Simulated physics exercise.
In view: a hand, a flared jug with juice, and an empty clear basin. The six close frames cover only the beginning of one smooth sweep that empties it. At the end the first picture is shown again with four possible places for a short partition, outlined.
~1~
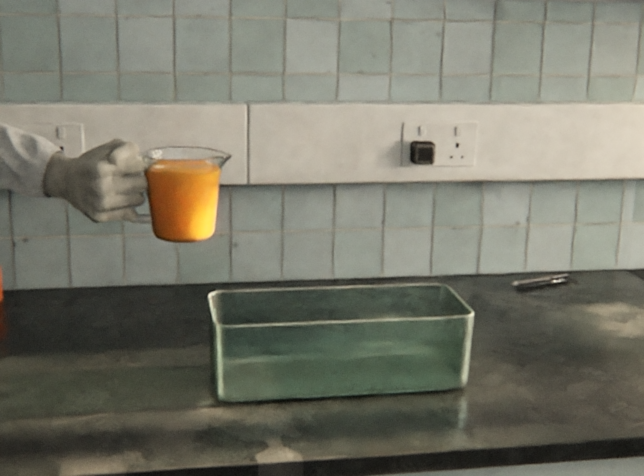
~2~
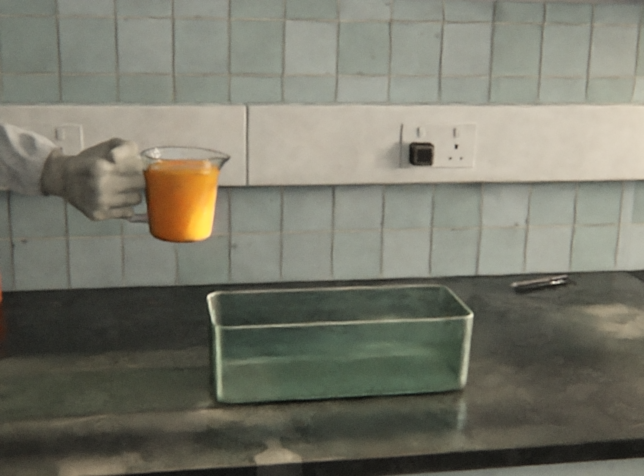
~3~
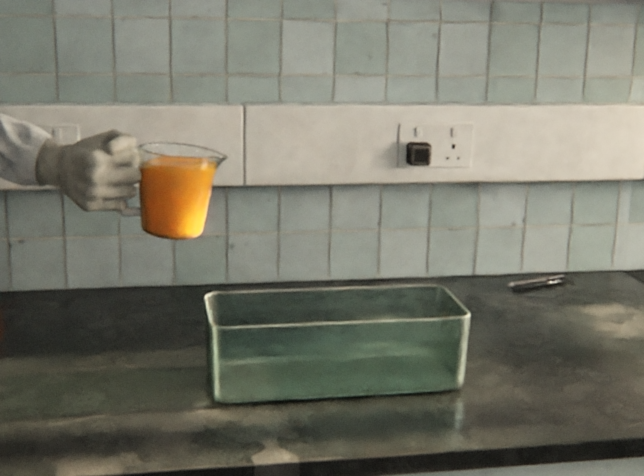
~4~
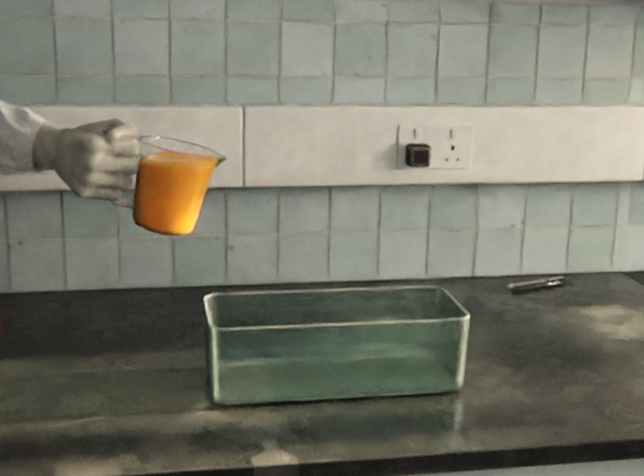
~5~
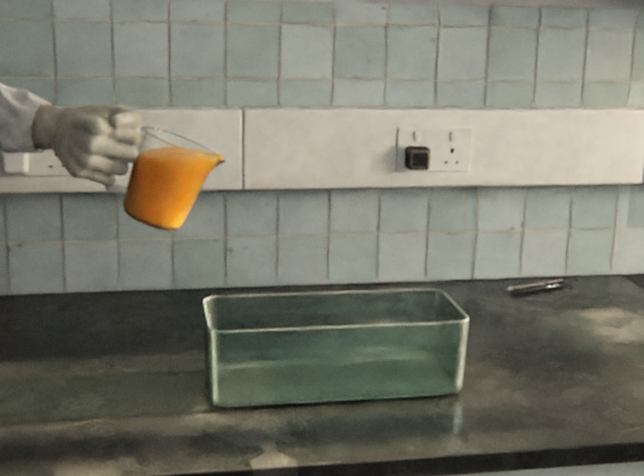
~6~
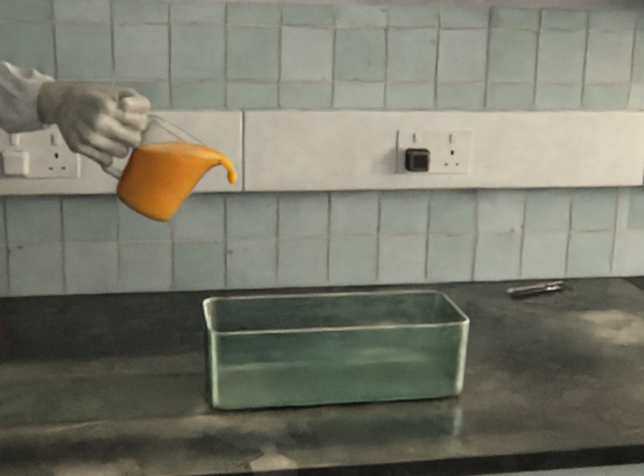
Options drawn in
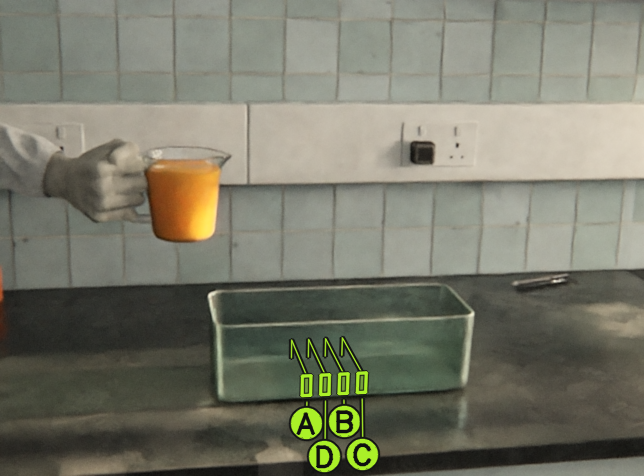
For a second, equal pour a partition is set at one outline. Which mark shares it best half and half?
It is D.
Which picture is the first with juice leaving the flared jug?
Picture 6.
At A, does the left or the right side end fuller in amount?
The right side.
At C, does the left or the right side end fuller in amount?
The left one.
On the marked copy, A at (306, 401); B at (343, 399); C at (362, 398); D at (325, 400).
If A is chosen, about 14 % ends left of the wall and 81 % right of it; 4 % is lost outside.
If B is chosen, about 79 % ends left of the wall and 13 % right of it; 7 % is lost outside.
If C is chosen, about 79 % ends left of the wall and 15 % right of it; 6 % is lost outside.
If D is chosen, about 48 % ends left of the wall and 49 % right of it; 4 % is lost outside.
